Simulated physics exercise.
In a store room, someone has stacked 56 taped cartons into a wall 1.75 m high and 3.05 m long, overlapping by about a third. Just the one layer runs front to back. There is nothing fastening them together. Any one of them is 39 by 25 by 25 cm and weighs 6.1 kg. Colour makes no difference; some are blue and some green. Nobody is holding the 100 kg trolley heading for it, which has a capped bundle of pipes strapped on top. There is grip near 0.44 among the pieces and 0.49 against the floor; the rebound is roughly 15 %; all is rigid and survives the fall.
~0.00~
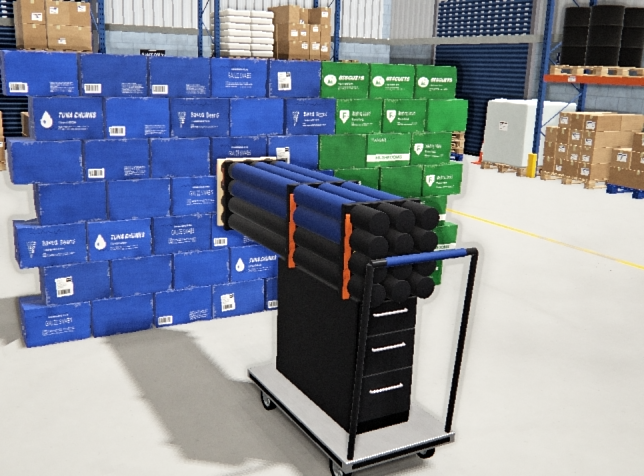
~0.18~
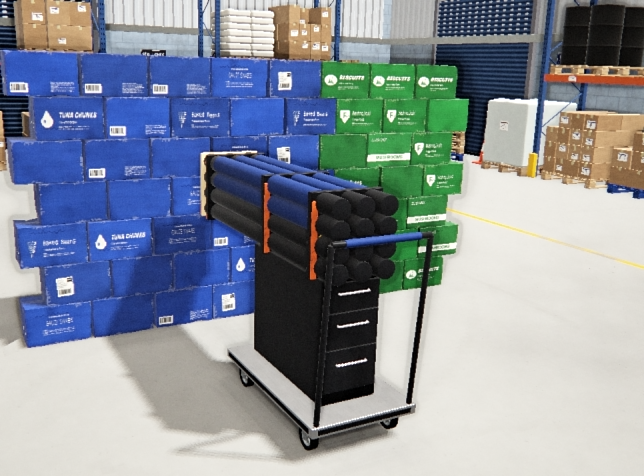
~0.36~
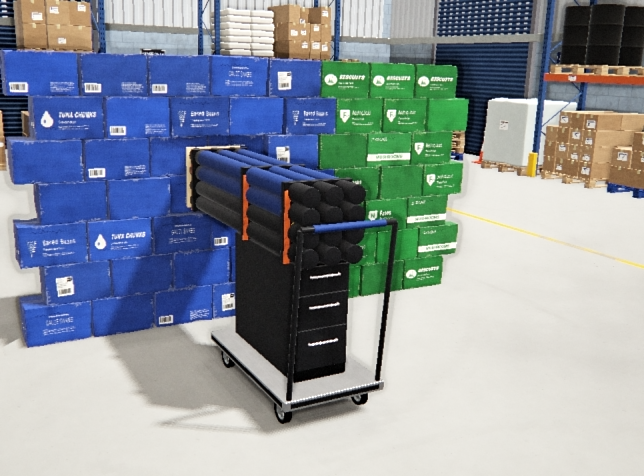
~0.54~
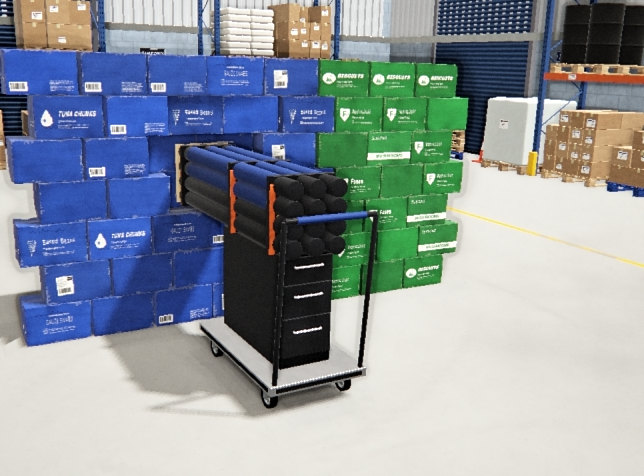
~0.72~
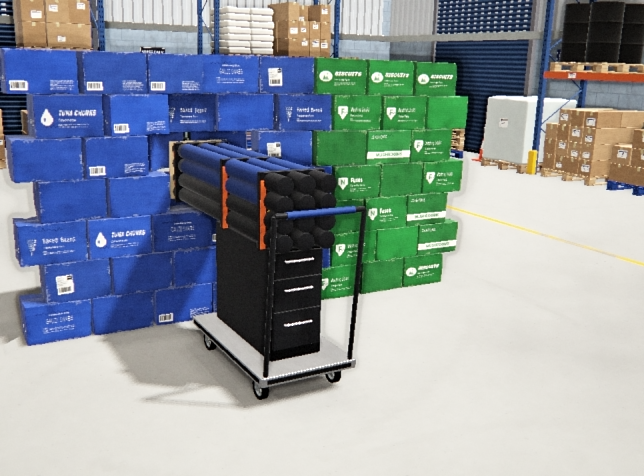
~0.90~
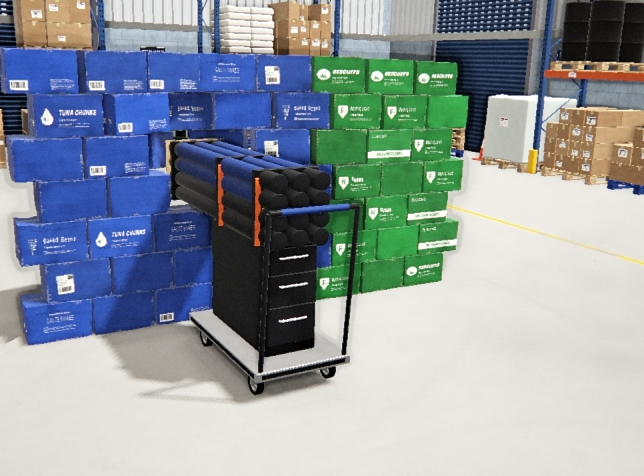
A flat trolley carrying a black drawer cabinet and a long strapped bundle of black and blue rolls moves, with nobody touching it, away from the viewer and leftward toward a carton wall. The fixed, slightly raised view shows a bright warehouse, blue cartons left, green right, shelving behind. The bundle's far end meets the blue cartons and pushes in, shifting several slightly as the trolley's advance slows.
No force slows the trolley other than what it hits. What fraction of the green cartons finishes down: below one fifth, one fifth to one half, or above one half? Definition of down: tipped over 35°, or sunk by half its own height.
Below one fifth.
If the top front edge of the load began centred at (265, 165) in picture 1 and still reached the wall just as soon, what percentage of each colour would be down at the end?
Down at the end: Blue 30 per cent, green 0 per cent.
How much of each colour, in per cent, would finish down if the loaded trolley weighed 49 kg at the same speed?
That would leave blue at 0 and green at 0 per cent.
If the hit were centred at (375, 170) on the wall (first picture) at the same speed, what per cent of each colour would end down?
Down at the end: Blue 10 percent, green 60 percent.
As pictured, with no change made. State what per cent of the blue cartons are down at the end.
Blue: 40 per cent.
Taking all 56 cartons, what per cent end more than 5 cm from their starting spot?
25 percent.
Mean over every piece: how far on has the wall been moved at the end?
On average the pieces move some 25 cm.
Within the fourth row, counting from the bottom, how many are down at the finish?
It's 2 in that row.
After 1.26 s, load 41 cm past the wall's line, still rolling; none of the 21 green cartons down (2 of 56 in all colours); top green carton leaning 9°; top blue carton leaning 6°.
After 1.62 s, load 42 cm past the wall's line, stopped; none of the 21 green cartons down (10 of 56 in all colours); top green carton leaning 9°; top blue carton leaning 36°.
After 2.00 s, load 42 cm past the wall's line, stopped; 1 of the 21 green cartons down (14 of 56 in all colours); top green carton leaning 59°, 24 cm lower; top blue carton on its side.
After 2.46 s, load 42 cm past the wall's line, stopped; 1 of the 21 green cartons down (14 of 56 in all colours); top green carton leaning 52°, 1.36 m lower; top blue carton on its side.
At rest (3.9 s), load 42 cm past the wall's line, stopped; 1 of the 21 green cartons down (14 of 56 in all colours); top green carton on its side; top blue carton on its side. That is 5 per cent. As the last picture would show them, middles, top green carton near (318, 238), top blue carton near (16, 245).
